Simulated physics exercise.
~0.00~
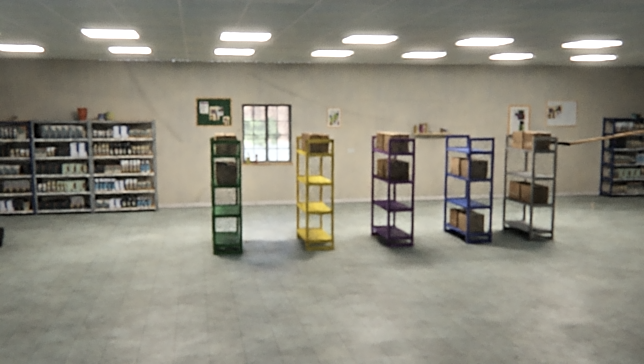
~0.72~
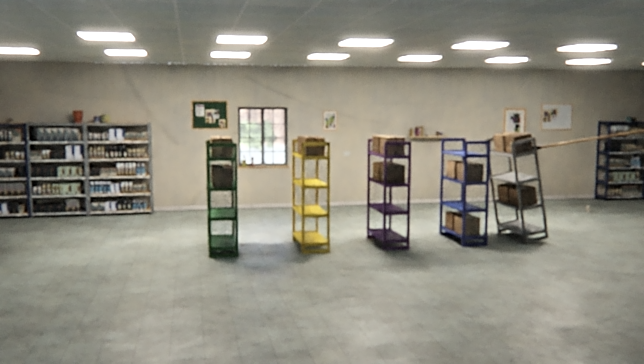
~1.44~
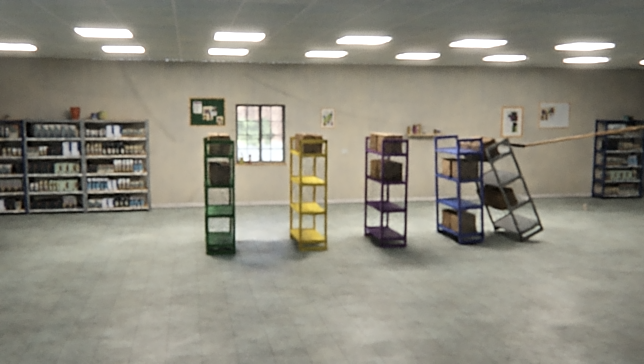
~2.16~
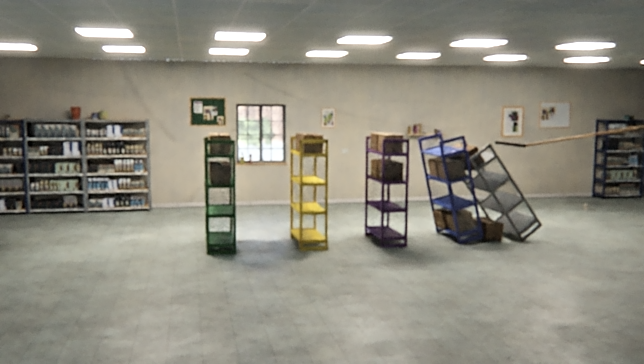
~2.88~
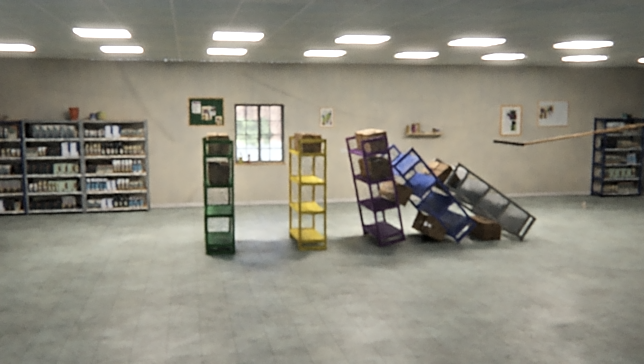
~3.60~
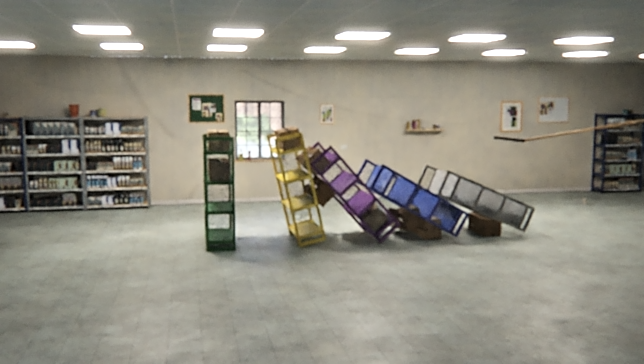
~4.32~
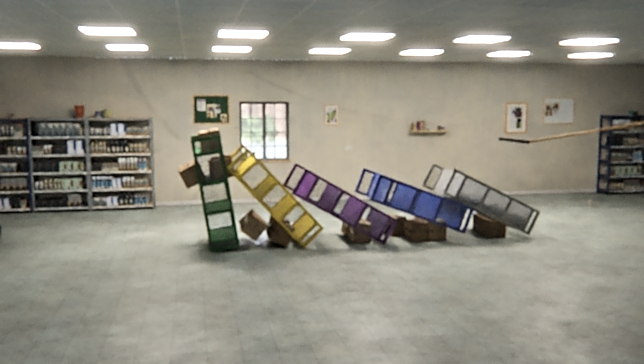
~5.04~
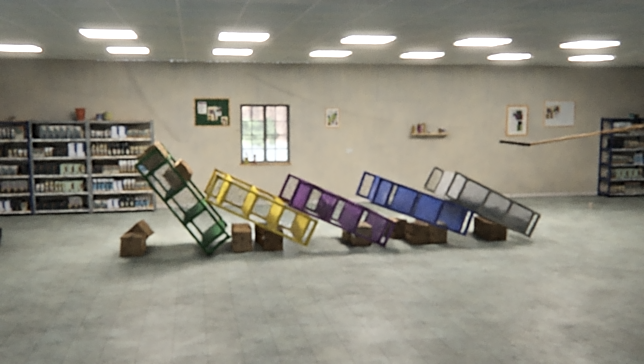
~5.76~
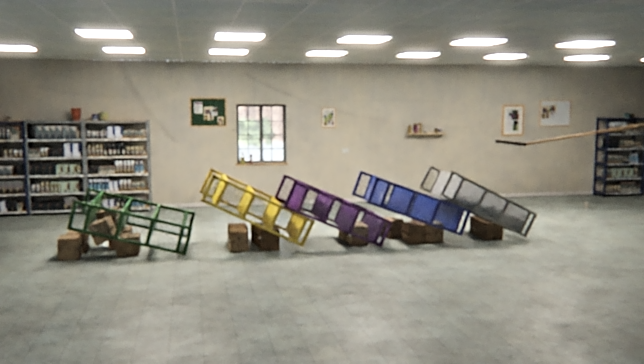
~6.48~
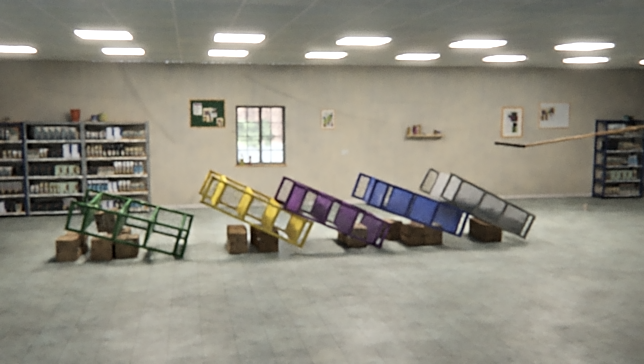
A long pole reaching in from the right pushes the top of a grey shelf unit, the rightmost of five open units loaded with brown cartons in a large room. The grey unit tips left onto the blue one, and the pole stays back as both lean over. Blue knocks into purple, purple drops against yellow, and cartons slide out onto the floor. Yellow then topples into the green unit, which falls away to the left. All five end up slanted low, none standing, with cartons scattered beneath and around them.
